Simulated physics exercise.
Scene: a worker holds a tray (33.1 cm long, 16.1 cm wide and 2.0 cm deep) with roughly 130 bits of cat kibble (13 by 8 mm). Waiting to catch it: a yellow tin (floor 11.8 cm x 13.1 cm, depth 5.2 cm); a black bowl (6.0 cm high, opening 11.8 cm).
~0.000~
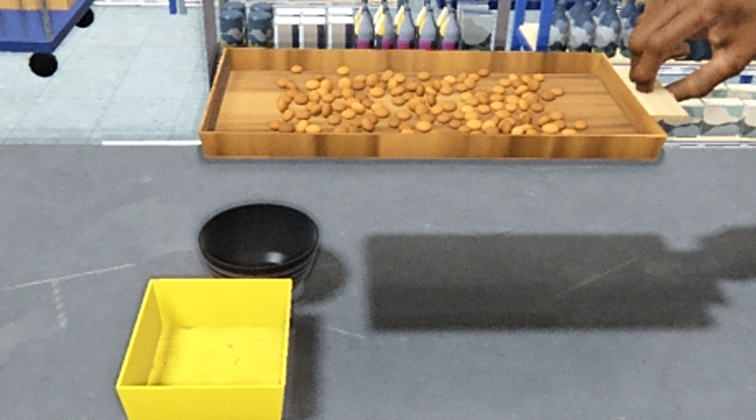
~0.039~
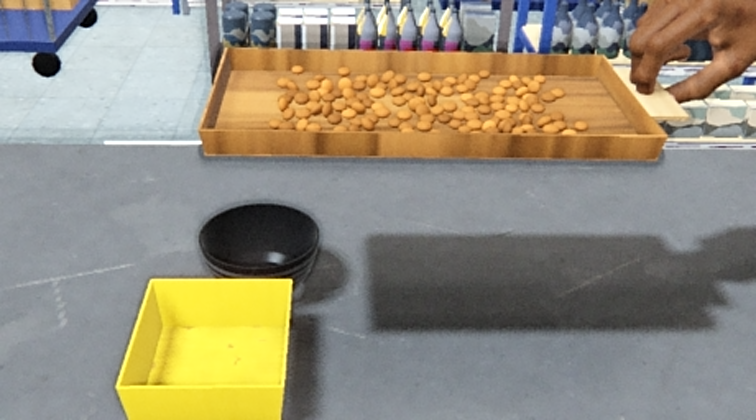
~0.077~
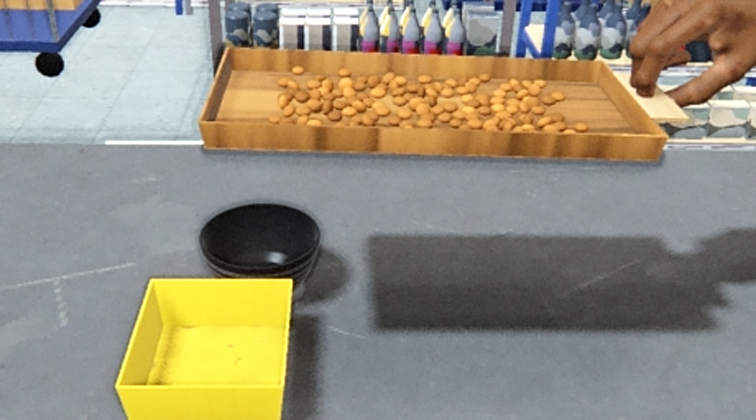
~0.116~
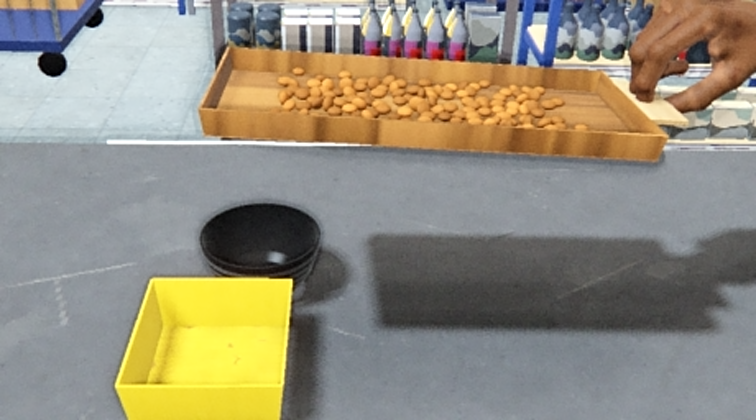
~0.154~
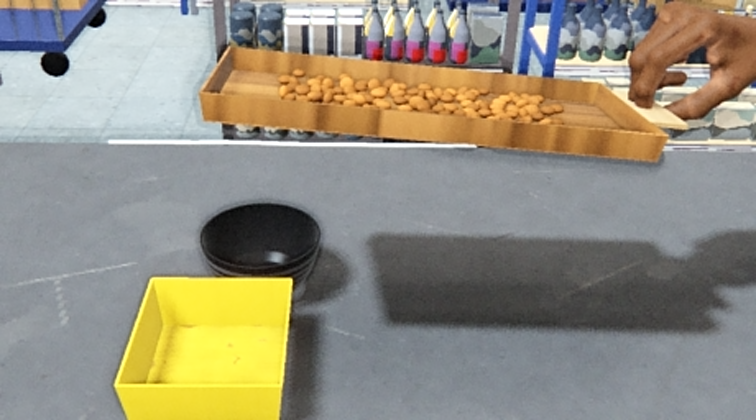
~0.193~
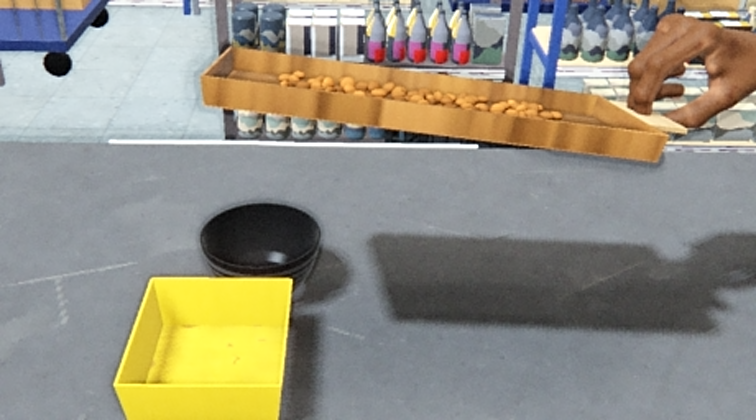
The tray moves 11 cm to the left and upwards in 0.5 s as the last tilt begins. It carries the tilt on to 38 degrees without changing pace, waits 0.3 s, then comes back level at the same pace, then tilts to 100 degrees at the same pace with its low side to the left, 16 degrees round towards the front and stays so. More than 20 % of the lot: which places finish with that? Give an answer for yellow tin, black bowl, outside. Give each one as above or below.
Yellow tin - above; black bowl - below; outside - above.
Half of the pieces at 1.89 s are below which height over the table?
Roughly 14 cm.
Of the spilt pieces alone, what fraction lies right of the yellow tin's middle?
Estimated share: 20 %.
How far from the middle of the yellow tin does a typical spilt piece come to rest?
Roughly 14 cm from the centre.
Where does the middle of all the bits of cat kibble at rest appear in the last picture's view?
I'd say close to (197, 345).
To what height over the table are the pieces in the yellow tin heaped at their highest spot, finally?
It ends up near 1.5 cm high.
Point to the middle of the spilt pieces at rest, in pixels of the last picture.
The spilt pieces are centred close to (137, 341) in the last picture.
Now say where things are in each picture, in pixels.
Tray at (437, 137); tilt 0 degrees; leading edge at (214, 86); middle of the load at (418, 102); yellow tin at (212, 329); black bowl at (259, 234), in the first frame.
Tray at (437, 135); tilt 1 degrees; leading edge at (214, 84); middle of the load at (418, 102), in the second frame.
Tray at (437, 132); tilt 3 degrees; leading edge at (215, 81); middle of the load at (419, 103), in the third frame.
Tray at (438, 125); tilt 6 degrees; low side back right; leading edge at (216, 74); middle of the load at (419, 103), in the fourth frame.
Tray at (439, 117); tilt 11 degrees; low side back right; leading edge at (217, 67); middle of the load at (419, 103), in the fifth frame.
Tray at (441, 109); tilt 15 degrees; low side back right; leading edge at (218, 60); middle of the load at (417, 103); yellow tin at (211, 328); black bowl at (261, 233). It turns about 115 degrees a second, in the sixth frame.
After 0.85 s, tilt 34 degrees; tray 100 %; middle of all pieces on or above the table near (453, 121).
After 1.39 s, tilt 13 degrees; tray 100 %; middle of all pieces on or above the table near (422, 57).
After 1.89 s, tilt 70 degrees; tray 60 %, yellow tin 5 %, in the air 35 %; middle of all pieces on or above the table near (193, 221).
After 2.37 s, tilt 100 degrees; tray 15 %, outside 30 %, yellow tin 45 %, black bowl 5 %; middle of all pieces on or above the table near (186, 327).
In the end, at 3.4 s, tray 0 %, outside 40 %, yellow tin 45 %, black bowl 15 %.
